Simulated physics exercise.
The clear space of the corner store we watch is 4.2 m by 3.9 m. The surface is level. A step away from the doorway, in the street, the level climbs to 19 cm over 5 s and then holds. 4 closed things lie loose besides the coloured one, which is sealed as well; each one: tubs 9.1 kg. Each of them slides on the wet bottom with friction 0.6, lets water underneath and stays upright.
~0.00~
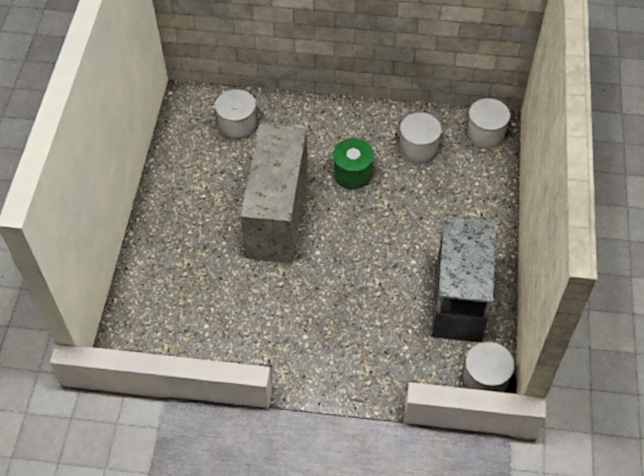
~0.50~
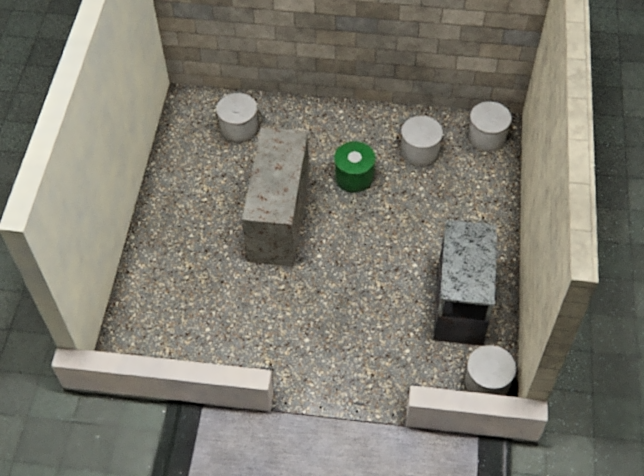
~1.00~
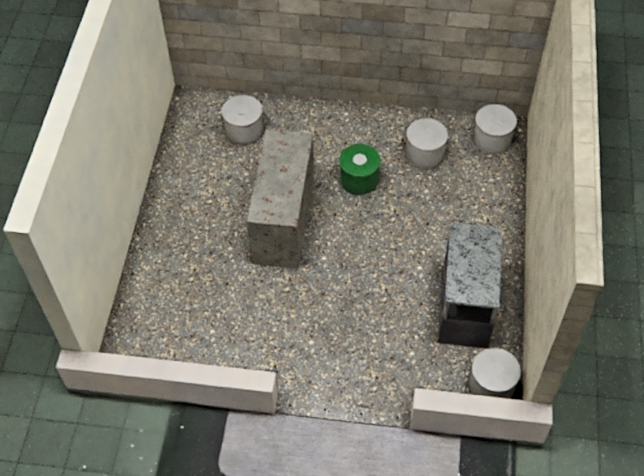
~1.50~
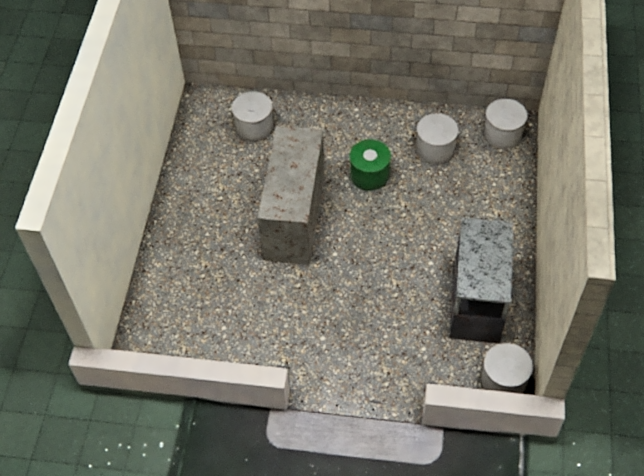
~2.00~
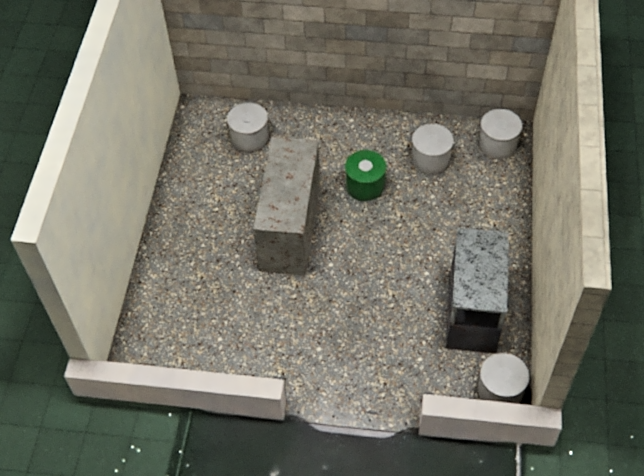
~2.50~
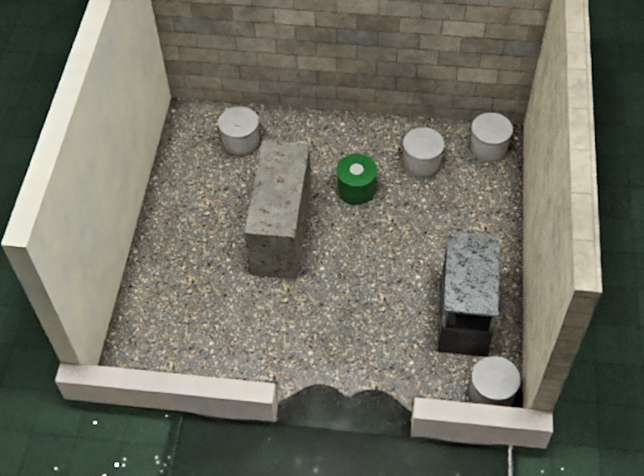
In the video, dark greenish water spreads over the paving around a walled gravel-floored enclosure, covers the mat outside the doorway, and begins to edge in through the gap, while the green tub and the pale cylinders stay still.
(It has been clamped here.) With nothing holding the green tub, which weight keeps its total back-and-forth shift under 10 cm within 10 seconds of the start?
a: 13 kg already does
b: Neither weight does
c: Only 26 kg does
c.
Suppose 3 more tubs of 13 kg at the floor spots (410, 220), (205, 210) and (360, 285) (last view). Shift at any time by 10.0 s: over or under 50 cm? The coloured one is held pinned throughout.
Listed in turn, they go over the bar, beneath the bar, over the bar.
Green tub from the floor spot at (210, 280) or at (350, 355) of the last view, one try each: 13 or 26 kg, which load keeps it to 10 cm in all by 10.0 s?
The first try gives success with both; the second gives success with heavier only.
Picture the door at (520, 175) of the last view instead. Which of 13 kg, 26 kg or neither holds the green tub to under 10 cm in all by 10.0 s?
Note: Only the heavier mass keeps it.
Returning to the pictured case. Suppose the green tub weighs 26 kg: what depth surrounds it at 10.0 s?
Depth: Approx. 9 cm.
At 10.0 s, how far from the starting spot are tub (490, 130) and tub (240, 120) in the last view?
In turn: 20 cm, 5 cm.
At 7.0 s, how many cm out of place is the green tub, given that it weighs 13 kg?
I'd put it at roughly 30 cm.
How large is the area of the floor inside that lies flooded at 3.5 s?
Wet area: Approx. 1.5 m2.
After 3.5 s the green tub would be 0 cm from its start with 13 kg and 0 cm from its start with 26 kg; 0 cm of water round it then.
After 4.5 s the green tub would be 0 cm from its start with 13 kg and 0 cm from its start with 26 kg; 0 cm of water round it then.
After 7.0 s the green tub would be 26 cm from its start with 13 kg and 0 cm from its start with 26 kg; 7 cm of water round it then.
After 10.0 s the green tub would be 80 cm from its start with 13 kg and 0 cm from its start with 26 kg; 9 cm of water round it then.
